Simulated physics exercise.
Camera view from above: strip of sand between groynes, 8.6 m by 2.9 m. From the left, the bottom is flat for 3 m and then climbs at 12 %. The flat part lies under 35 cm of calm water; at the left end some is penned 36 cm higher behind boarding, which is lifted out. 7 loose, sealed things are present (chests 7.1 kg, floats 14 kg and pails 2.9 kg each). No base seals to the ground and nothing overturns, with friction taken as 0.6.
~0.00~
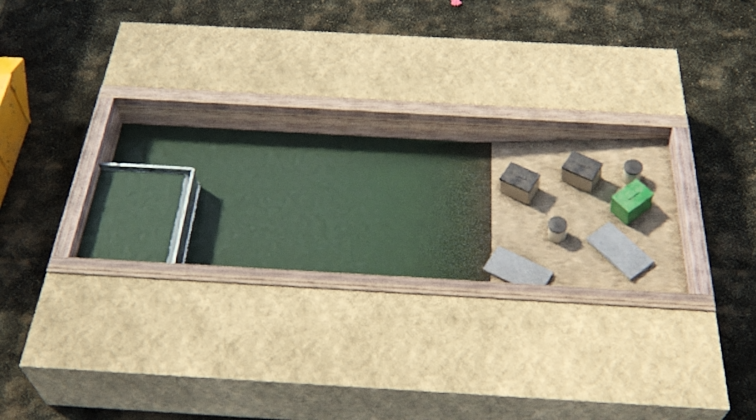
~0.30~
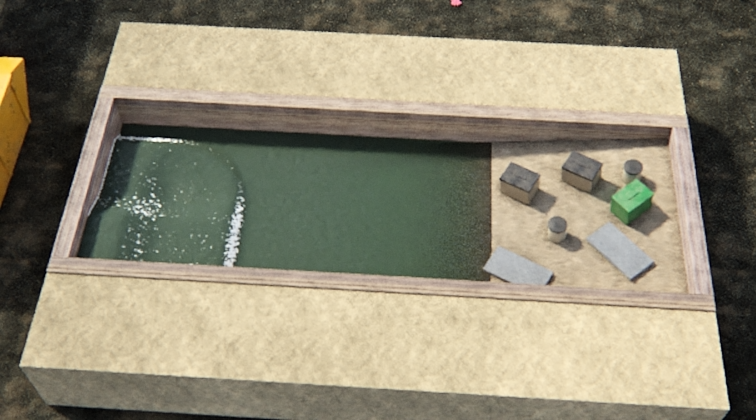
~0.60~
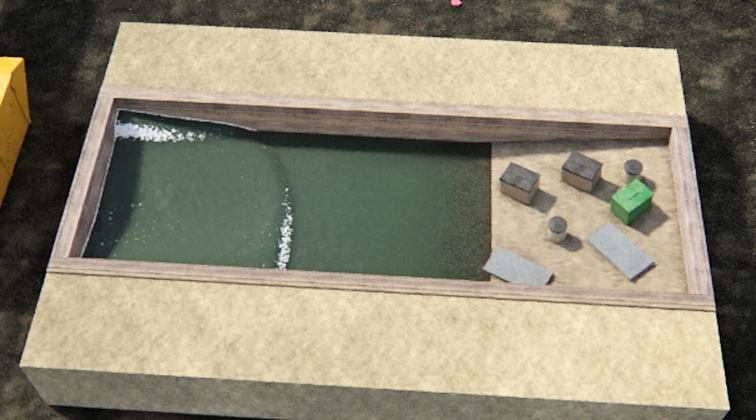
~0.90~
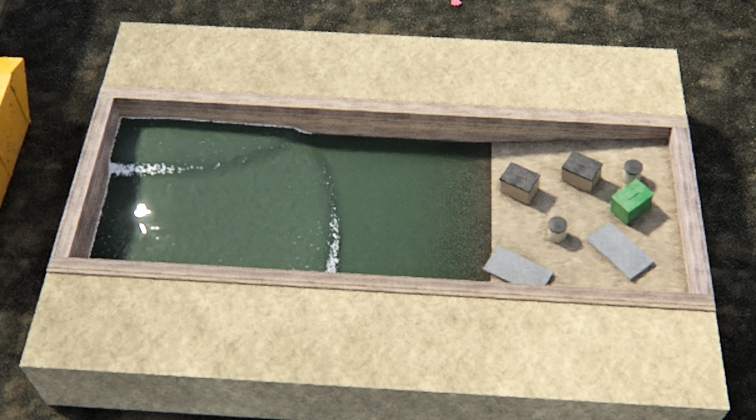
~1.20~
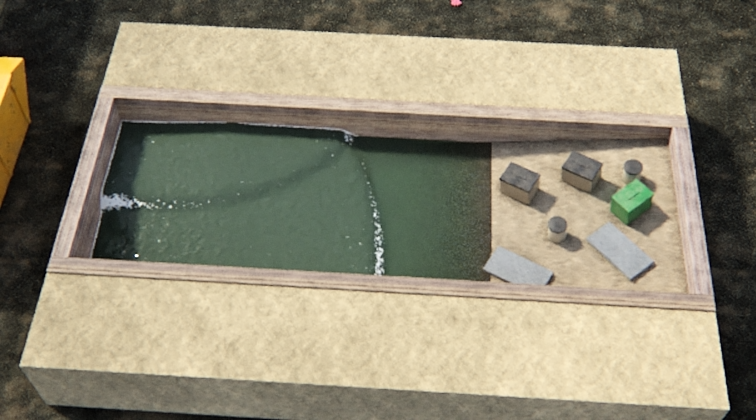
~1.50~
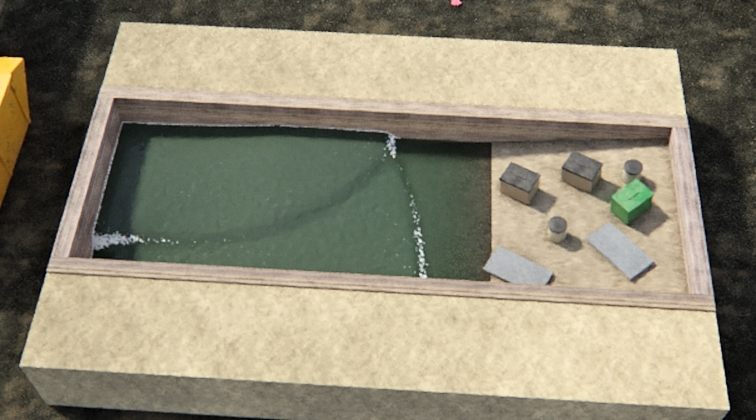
The clip shows a walled basin of green water beside sand holding boxes, pails, slabs and a green chest; the barrier penning the left corner disappears, and a foaming wave spreads rightward across the water while the objects stay still.
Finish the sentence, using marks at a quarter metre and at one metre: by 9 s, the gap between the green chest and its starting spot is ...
By then that gap is under a quarter metre.
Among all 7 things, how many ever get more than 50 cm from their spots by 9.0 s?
By my tally, 4.
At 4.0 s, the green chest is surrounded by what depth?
Close to 3 centimetres.
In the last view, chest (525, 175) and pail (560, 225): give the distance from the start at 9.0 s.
In turn: 200 cm, 100 cm.
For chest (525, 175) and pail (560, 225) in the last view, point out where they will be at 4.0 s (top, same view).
Estimated pixels: (589, 183) and (585, 238).
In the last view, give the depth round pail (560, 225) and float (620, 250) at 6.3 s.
I'd estimate 3 cm for the first and 1 cm for the second.
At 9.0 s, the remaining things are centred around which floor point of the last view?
I'd put it close to (514, 225) in the last view.
After 2.1 s the green chest is near (636, 195), 0.0 m from its start, aground; 0 afloat.
After 4.0 s the green chest is near (636, 195), 0.0 m from its start, aground; 4 afloat.
After 6.3 s the green chest is near (637, 196), 0.0 m from its start, aground; 1 afloat.
After 9.0 s the green chest is near (637, 196), 0.0 m from its start, aground; 3 afloat.
